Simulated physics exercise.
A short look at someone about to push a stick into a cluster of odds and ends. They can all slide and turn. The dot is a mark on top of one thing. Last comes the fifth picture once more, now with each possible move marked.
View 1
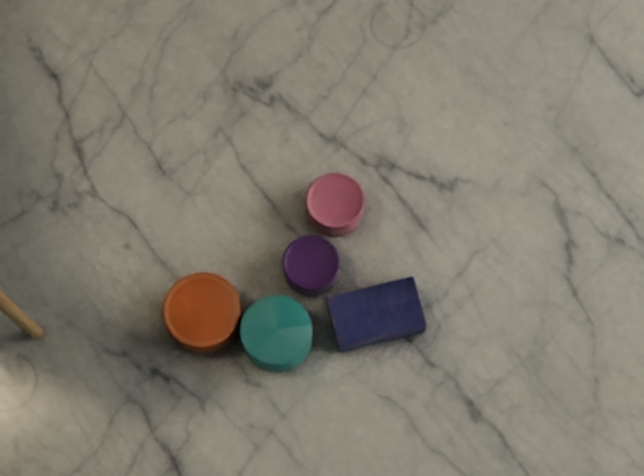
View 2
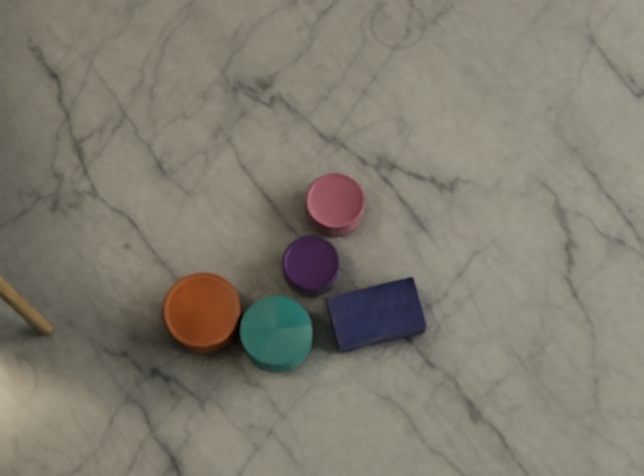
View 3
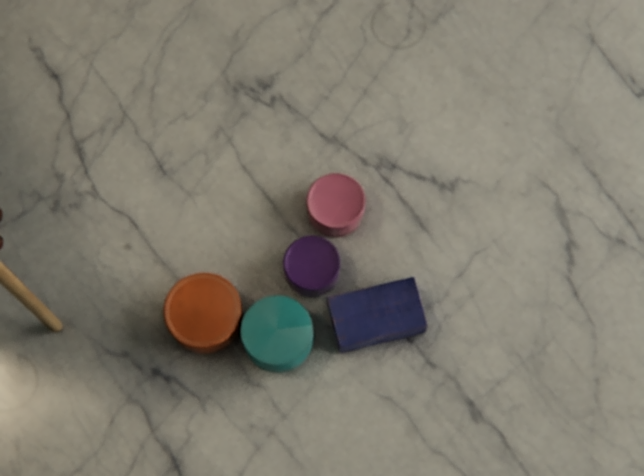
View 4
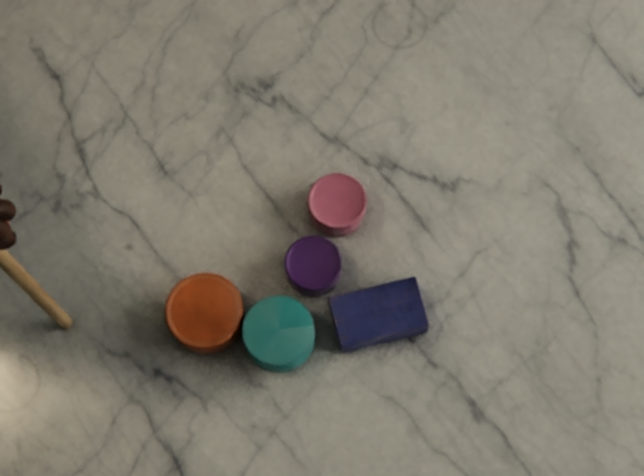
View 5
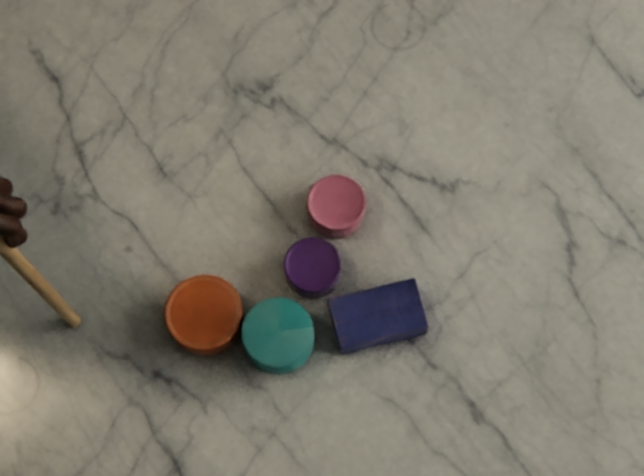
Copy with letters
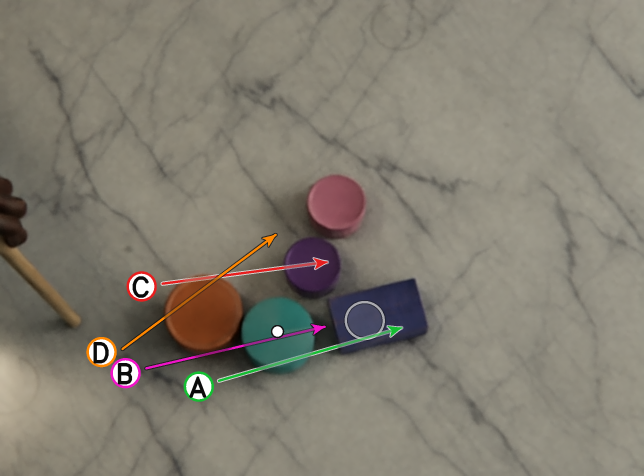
A dark hand holding a light wooden stick comes in at the left edge of a grey-veined pale marble surface, seen from above. An orange jar and a turquoise tin sit side by side below the middle, with a dark blue block to their right and a purple tub and a pink tub above. The stick slides a little rightward, the hand appearing behind it, while the cluster stays put.
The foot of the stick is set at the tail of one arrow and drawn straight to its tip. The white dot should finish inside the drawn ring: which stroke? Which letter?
Stroke B brings the dot into the ring.
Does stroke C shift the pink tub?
On that stroke, no.
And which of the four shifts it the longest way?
That is B.
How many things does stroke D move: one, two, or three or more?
In all, two.
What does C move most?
The purple tub goes farthest.
On the copy, A from (219, 381) to (401, 328); B from (146, 368) to (325, 327); C from (162, 284) to (327, 262); D from (122, 349) to (276, 235); the ring at (365, 321); the white dot at (278, 332).
On B. First, foot of the stick (212, 354); turquoise tin (279, 336); orange jar (212, 306).
Then, foot of the stick (276, 339); turquoise tin (317, 329); blue block (396, 313).
Finally, foot of the stick (325, 327); turquoise tin (367, 322); blue block (446, 306); the dot on the turquoise tin is in the ring.
By contrast, A leaves the dotted thing at (310, 308); C leaves the dotted thing at (279, 336); D leaves the dotted thing at (305, 350).
